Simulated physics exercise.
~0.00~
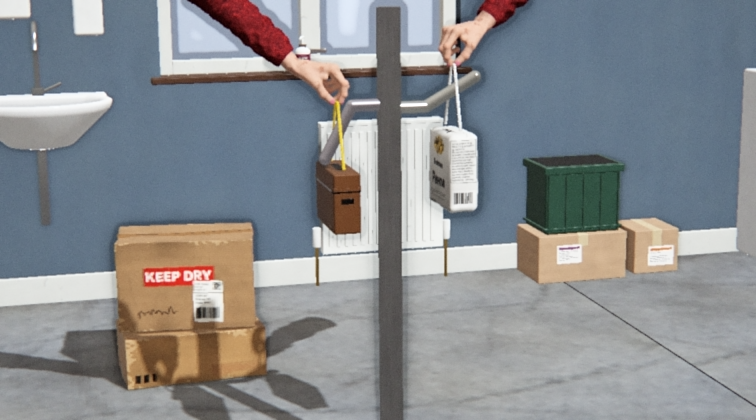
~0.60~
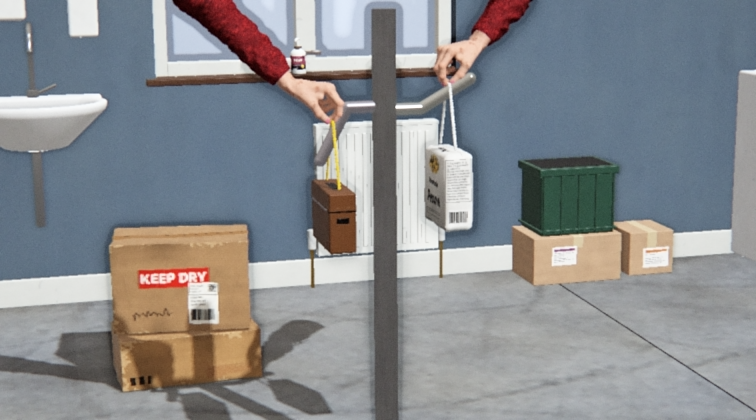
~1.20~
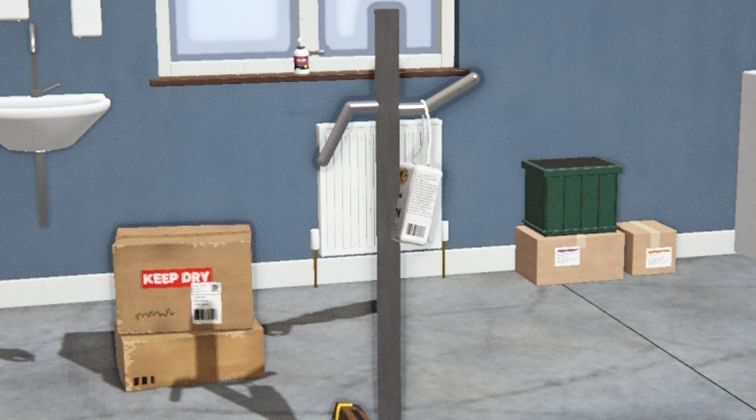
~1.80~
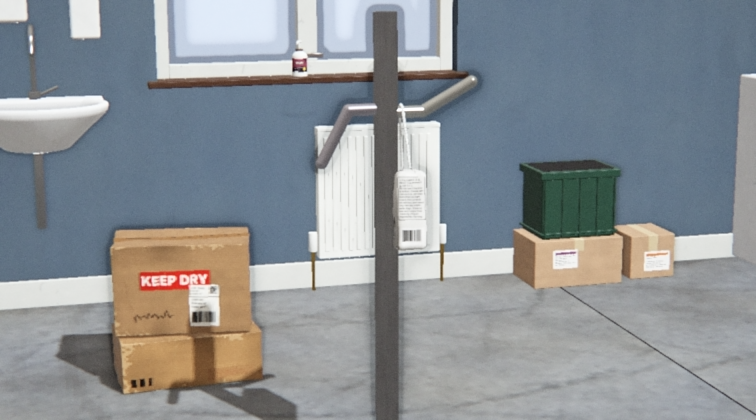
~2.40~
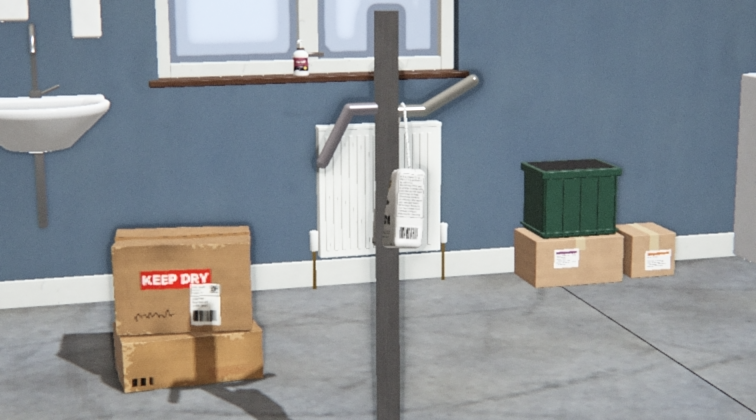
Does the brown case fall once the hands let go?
Yes, the brown case slips off its side of the bar and drops toward the floor, while the white bag stays hanging.
